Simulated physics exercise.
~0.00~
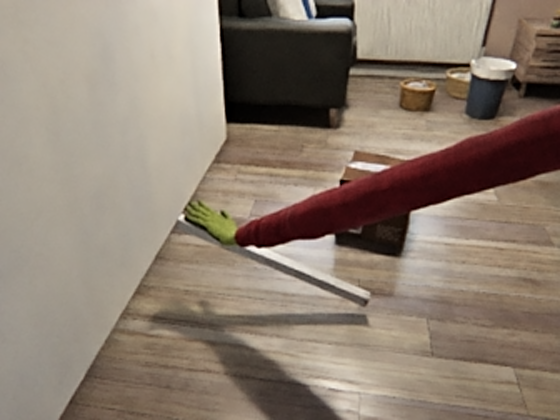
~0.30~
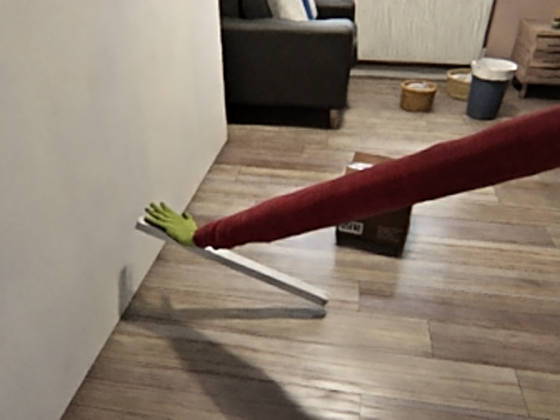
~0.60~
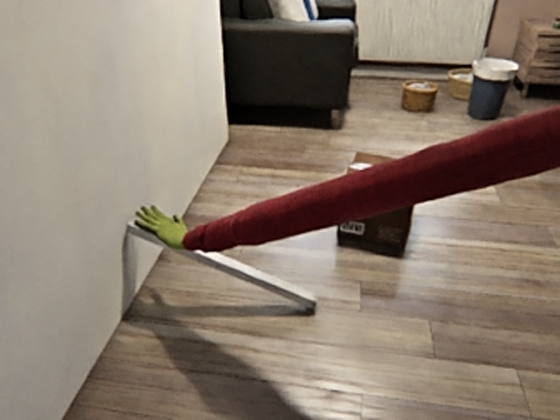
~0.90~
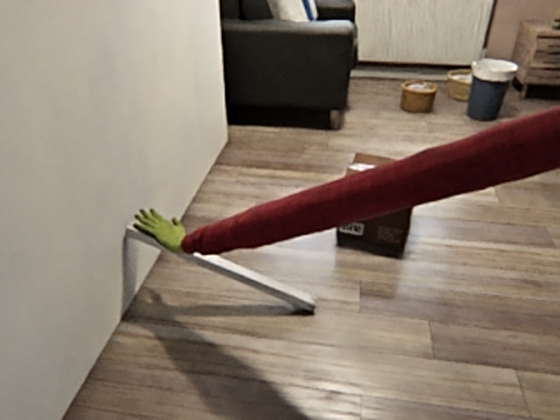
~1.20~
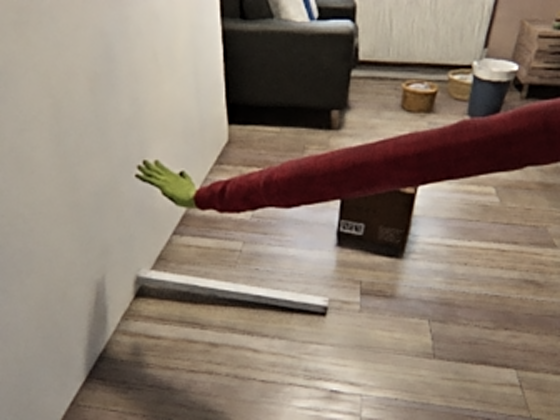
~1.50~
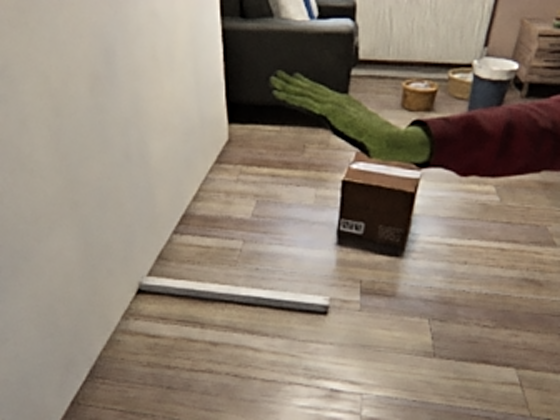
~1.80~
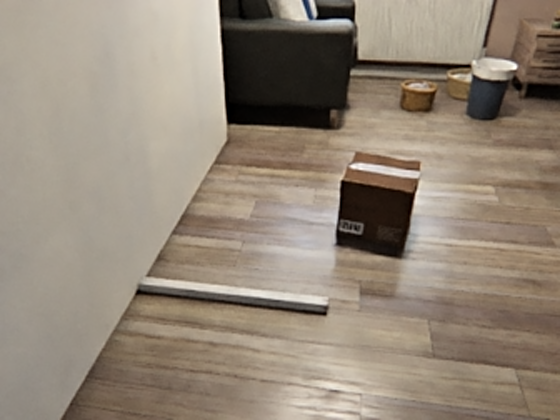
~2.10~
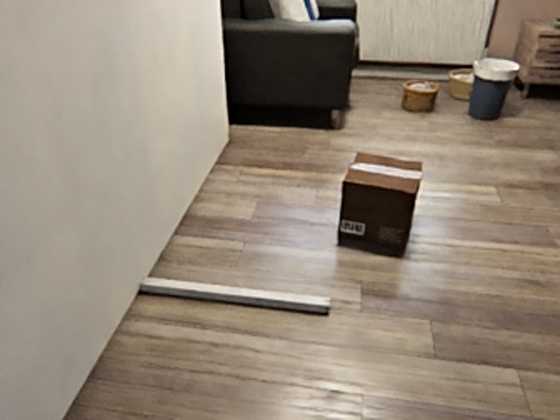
A green-gloved hand leans a white pole against a wall and lets go, the pole dropping flat near a brown box.
